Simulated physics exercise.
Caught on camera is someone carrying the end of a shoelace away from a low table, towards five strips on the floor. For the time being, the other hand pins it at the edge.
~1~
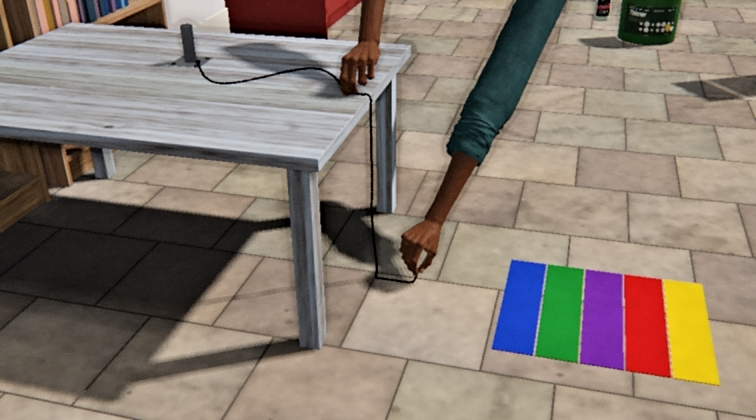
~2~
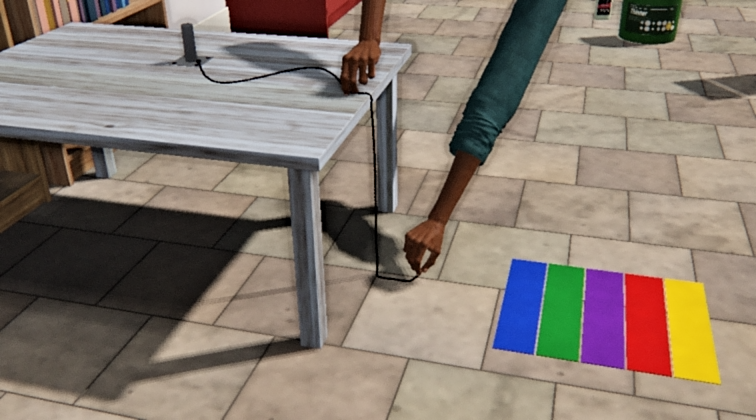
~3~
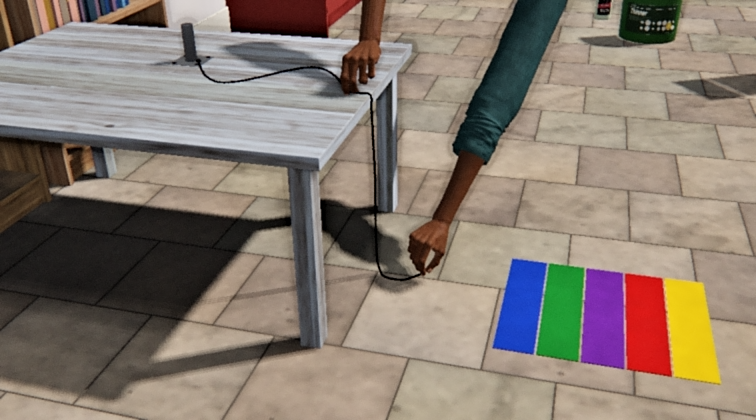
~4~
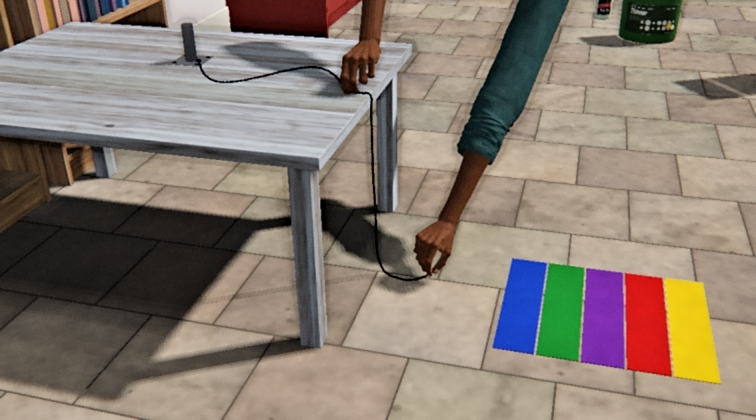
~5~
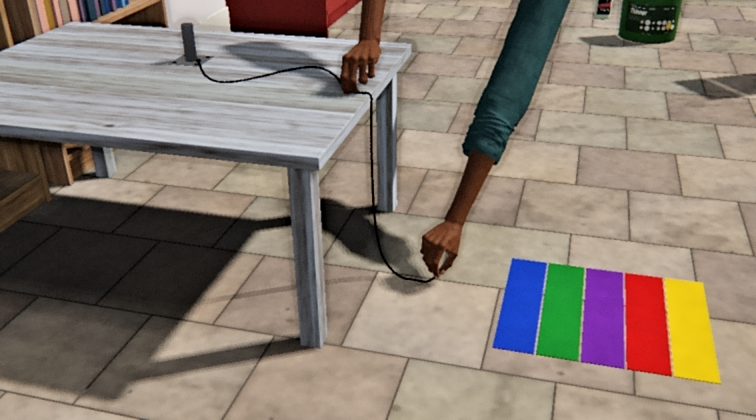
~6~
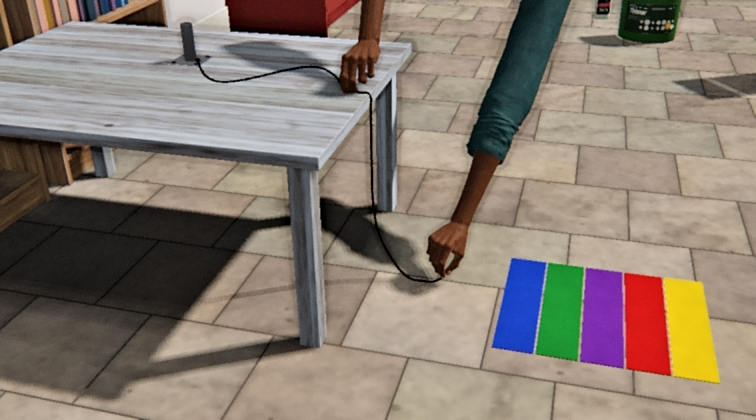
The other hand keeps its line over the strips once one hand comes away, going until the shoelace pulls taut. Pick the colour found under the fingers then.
Red is under them.
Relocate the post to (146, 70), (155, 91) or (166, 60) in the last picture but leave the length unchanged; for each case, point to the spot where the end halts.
In pixels, the answers are (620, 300), (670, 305) and (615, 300).
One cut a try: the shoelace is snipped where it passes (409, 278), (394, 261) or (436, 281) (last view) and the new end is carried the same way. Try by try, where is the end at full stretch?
Close to (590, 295) first, close to (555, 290) next, and close to (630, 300) last.
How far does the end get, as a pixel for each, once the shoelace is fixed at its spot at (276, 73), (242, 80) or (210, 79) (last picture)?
About (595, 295), (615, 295) and (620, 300).
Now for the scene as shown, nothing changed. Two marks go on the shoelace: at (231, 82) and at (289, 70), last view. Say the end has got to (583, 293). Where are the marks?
The first goes to (275, 70), the other to (329, 78).
Soon after, end near (583, 293); over green.
Then, end near (628, 299); over red.
At full stretch, end near (655, 303); over red. It halts on the red strip.
